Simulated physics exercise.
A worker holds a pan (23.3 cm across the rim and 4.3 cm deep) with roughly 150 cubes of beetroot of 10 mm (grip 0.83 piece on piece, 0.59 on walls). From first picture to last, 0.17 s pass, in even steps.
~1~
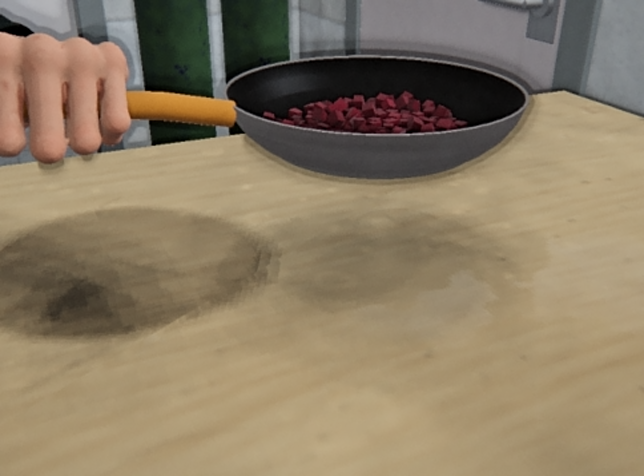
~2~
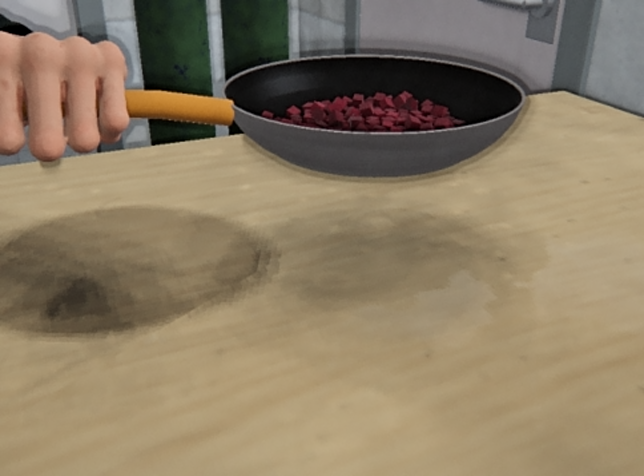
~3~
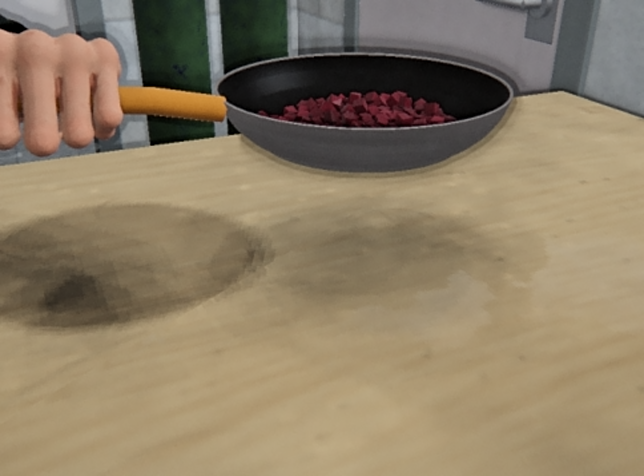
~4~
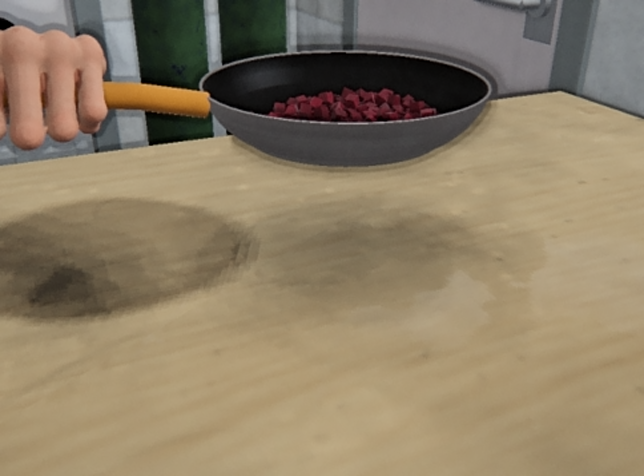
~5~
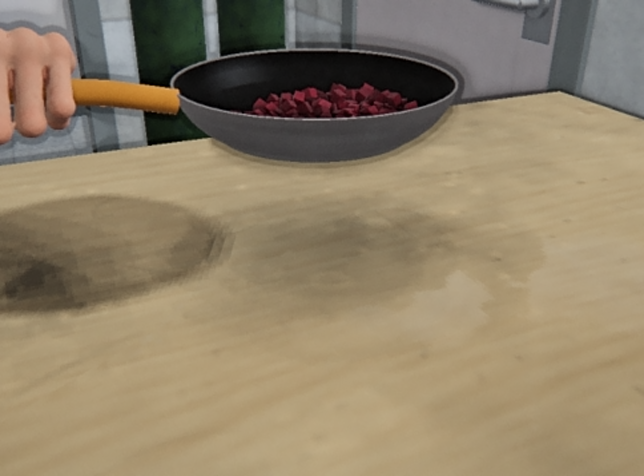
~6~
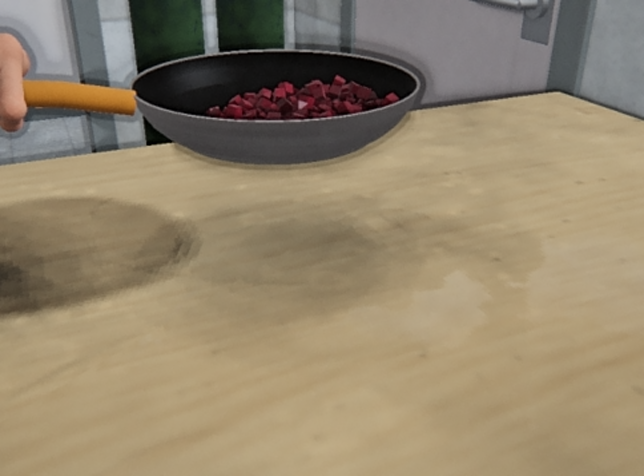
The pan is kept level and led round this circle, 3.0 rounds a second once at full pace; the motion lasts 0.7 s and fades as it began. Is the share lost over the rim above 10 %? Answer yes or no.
Share lost over the rim, set against 10 %: Yes.
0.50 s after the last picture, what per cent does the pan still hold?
Roughly 55 per cent.
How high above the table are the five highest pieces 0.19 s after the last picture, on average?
About 18 cm.
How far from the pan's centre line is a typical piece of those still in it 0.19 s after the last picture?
About 8.5 cm.
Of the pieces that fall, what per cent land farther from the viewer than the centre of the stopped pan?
Roughly 30 per cent.
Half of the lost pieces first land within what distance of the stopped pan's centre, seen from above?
About 28 cm.
Then, 0.19 s after the last picture, pan 85 %, in the air 15 %; middle of the pieces not yet landed near (247, 132).
Then, 0.35 s after the last picture, fallen left of where it stops 5 %, fallen in front of where it stops 5 %, pan 60 %, in the air 25 %; middle of the pieces not yet landed near (365, 144).
Then, 0.50 s after the last picture, fallen left of where it stops 5 %, fallen right of where it stops 15 %, fallen in front of where it stops 20 %, pan 55 %, in the air 10 %; middle of the pieces not yet landed near (295, 123).
Then, 0.65 s after the last picture, fallen left of where it stops 5 %, fallen right of where it stops 15 %, fallen behind where it stops 5 %, fallen in front of where it stops 20 %, pan 55 %; middle of the pieces not yet landed near (261, 135).
In the end, fallen left of where it stops 5 %, fallen right of where it stops 15 %, fallen behind where it stops 5 %, fallen in front of where it stops 20 %, pan 55 %.
